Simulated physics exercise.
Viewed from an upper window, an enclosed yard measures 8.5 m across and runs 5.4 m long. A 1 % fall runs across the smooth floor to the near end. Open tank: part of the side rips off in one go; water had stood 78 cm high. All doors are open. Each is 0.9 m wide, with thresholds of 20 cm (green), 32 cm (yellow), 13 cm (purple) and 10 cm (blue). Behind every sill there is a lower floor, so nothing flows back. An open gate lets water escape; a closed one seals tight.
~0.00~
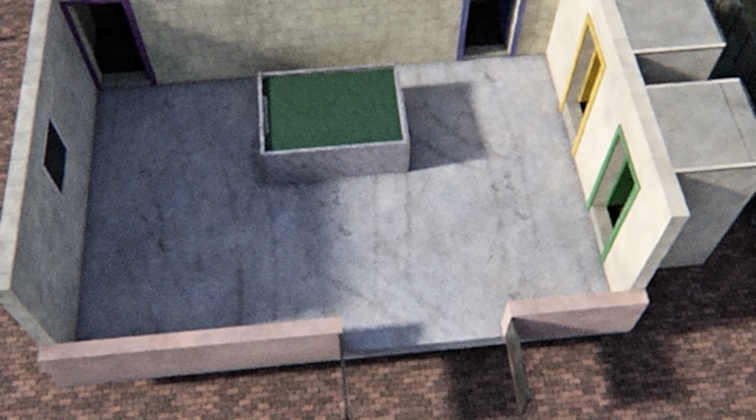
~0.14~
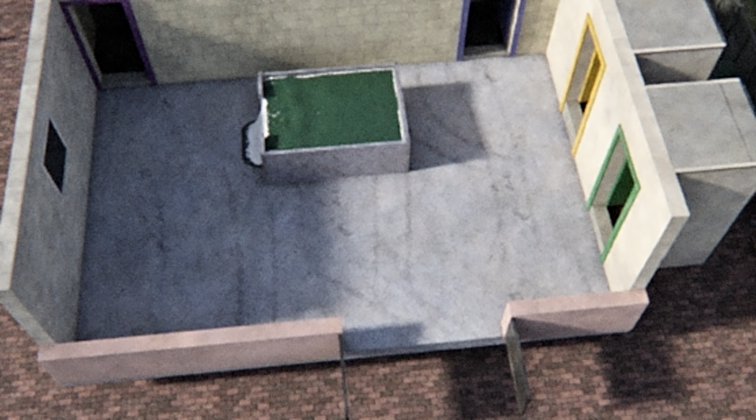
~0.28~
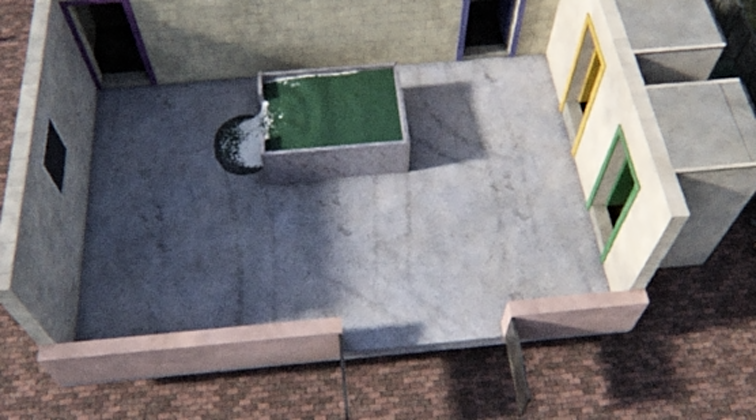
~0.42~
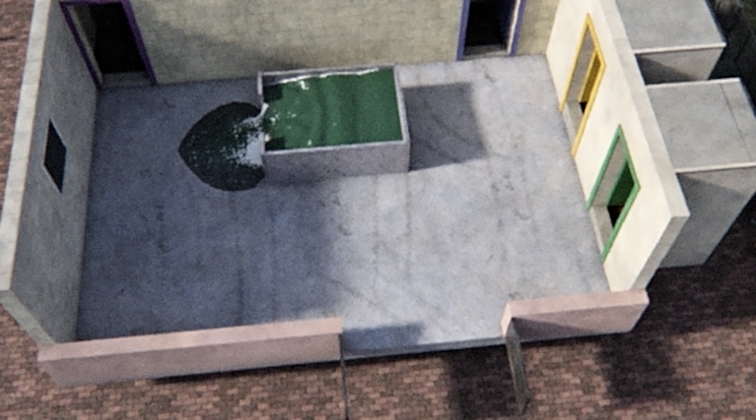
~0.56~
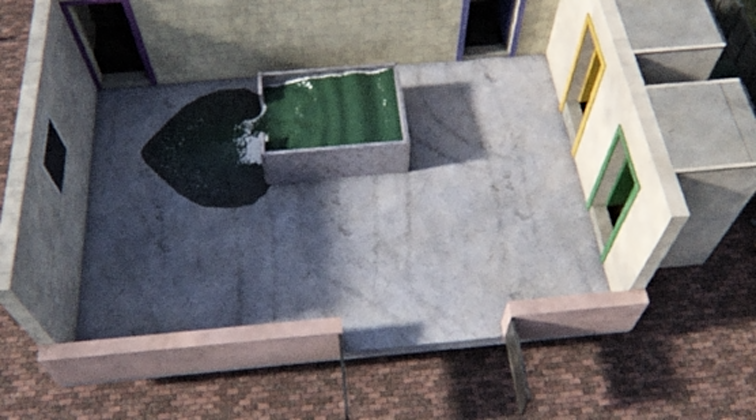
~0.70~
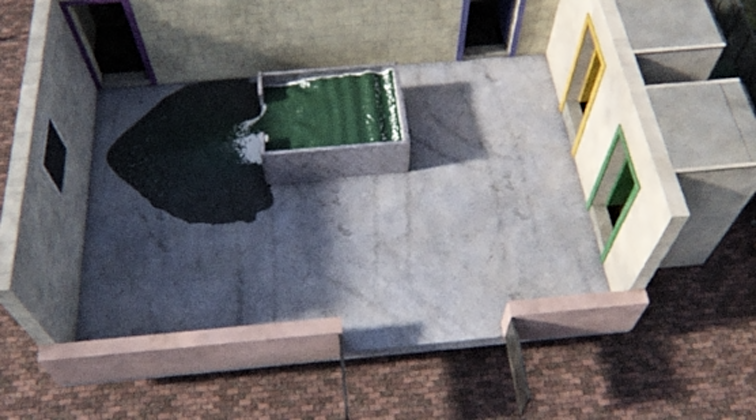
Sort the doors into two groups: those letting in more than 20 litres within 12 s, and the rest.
The green door goes with the rest; the yellow door goes with the rest; the purple door goes in the first group; the blue door goes with the rest.
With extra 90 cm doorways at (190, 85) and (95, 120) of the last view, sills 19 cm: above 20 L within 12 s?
The first door falls short and the second gets there.
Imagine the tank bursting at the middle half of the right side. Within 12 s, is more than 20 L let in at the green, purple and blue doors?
The green door comes out less than that, the purple door less than that and the blue door more than that.
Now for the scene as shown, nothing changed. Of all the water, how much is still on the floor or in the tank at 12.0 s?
Still there: Roughly 92 %.
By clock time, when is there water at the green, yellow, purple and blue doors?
Arrival times: Green 7.5 seconds, yellow 9.0 seconds, purple 1.0 seconds, blue 7.0 seconds.
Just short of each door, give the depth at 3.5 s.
Green 0 cm, yellow 0 cm, purple 19 cm, blue 0 cm.
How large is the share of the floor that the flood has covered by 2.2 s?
About 30 per cent.
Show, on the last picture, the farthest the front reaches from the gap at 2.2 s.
That would be close to (74, 363).
After 1.4 s water covers 25 % of the floor and is deepest (41 cm) near (98, 96); green door not reached, yellow door not reached, purple door 14 cm at the sill, 0 L in, blue door not reached.
After 2.2 s water covers 30 % of the floor and is deepest (36 cm) near (98, 96); green door not reached, yellow door not reached, purple door 27 cm at the sill, 26 L in, blue door not reached.
After 3.5 s water covers 30 % of the floor and is deepest (28 cm) near (75, 351); green door not reached, yellow door not reached, purple door 19 cm at the sill, 90 L in, blue door not reached.
After 7.0 s water covers 75 % of the floor and is deepest (19 cm) near (74, 363); green door not reached, yellow door not reached, purple door 12 cm at the sill, 114 L in, blue door 2 cm at the sill, 0 L in.
After 12.0 s water covers 95 % of the floor and is deepest (12 cm) near (74, 363); green door 10 cm at the sill, 0 L in, yellow door 8 cm at the sill, 0 L in, purple door 5 cm at the sill, 115 L in, blue door 2 cm at the sill, 0 L in.
